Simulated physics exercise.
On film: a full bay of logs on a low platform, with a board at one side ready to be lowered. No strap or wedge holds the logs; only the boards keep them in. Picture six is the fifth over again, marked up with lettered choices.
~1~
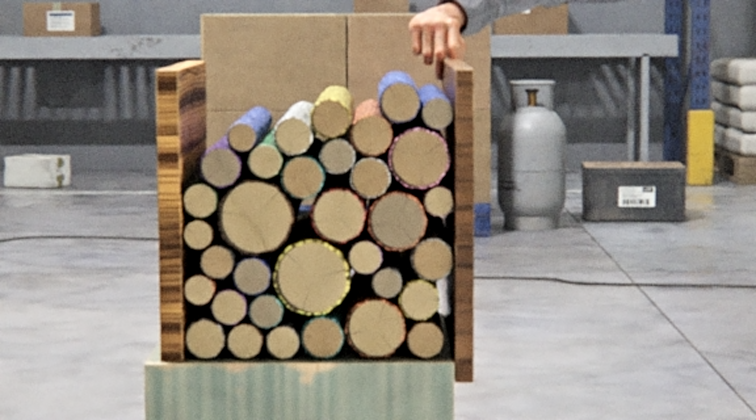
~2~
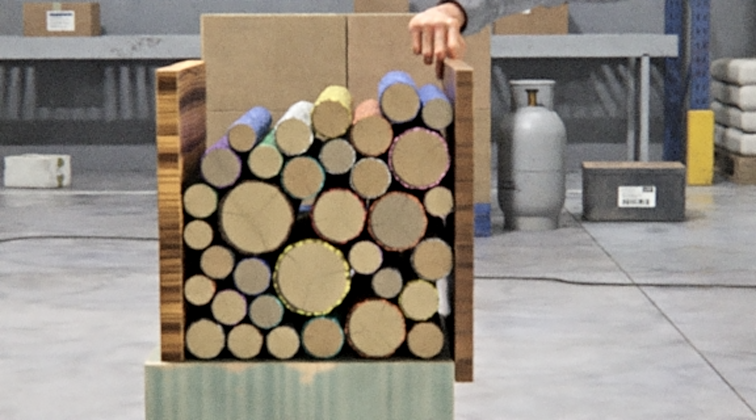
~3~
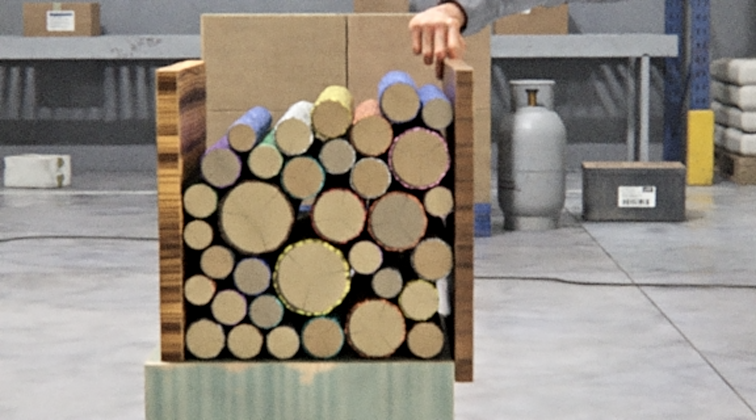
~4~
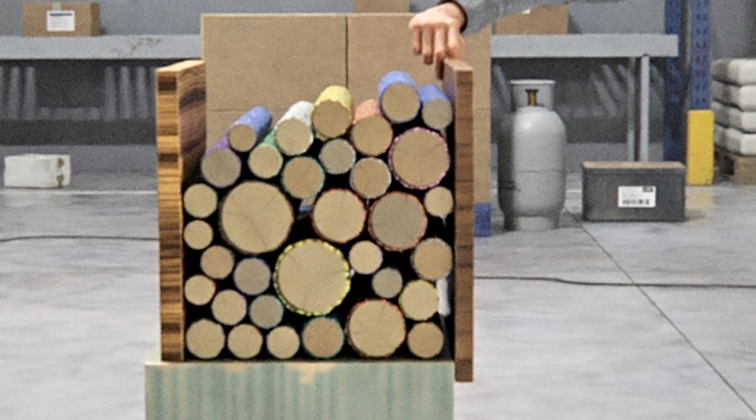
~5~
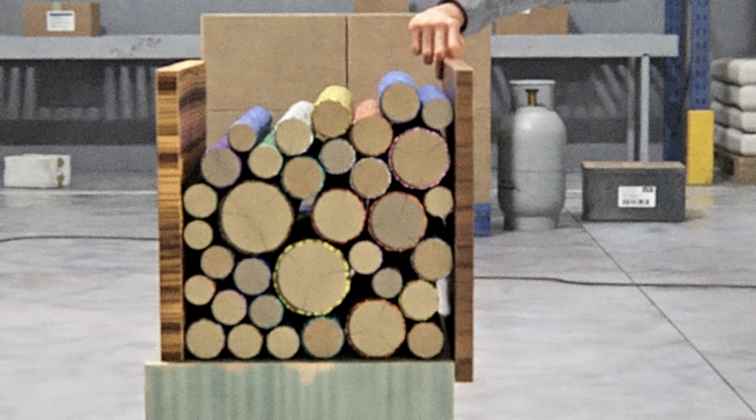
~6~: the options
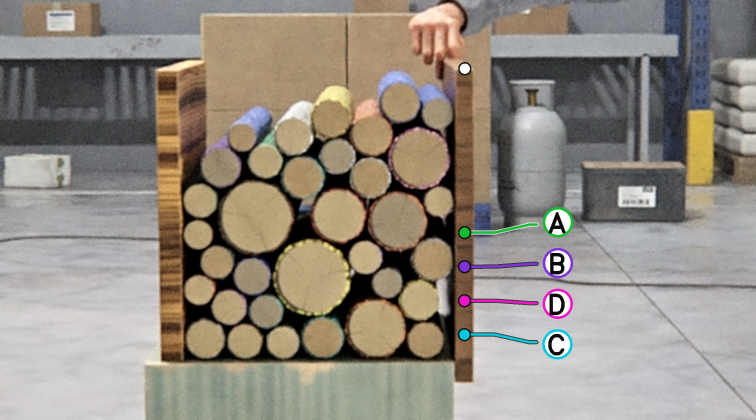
A hand stays still on the right board beside a full stack of logs.
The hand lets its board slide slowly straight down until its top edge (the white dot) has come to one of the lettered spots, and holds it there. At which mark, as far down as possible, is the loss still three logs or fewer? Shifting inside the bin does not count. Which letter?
No lower than A.
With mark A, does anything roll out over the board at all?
Yes.
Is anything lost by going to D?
Yes.
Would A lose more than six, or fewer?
At A, fewer than six.
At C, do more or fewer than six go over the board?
It loses more than six.
On the marked copy, A at (465, 232); B at (464, 266); C at (464, 335); D at (464, 301); the white dot at (465, 69).
Taking A. A third of the way, top of the board (455, 141).
Two thirds of the way, top of the board (455, 225).
When it is over, top of the board (455, 231), two out over the board.
As for the rest, B more than three out over the board; C more than three out over the board; D more than three out over the board.
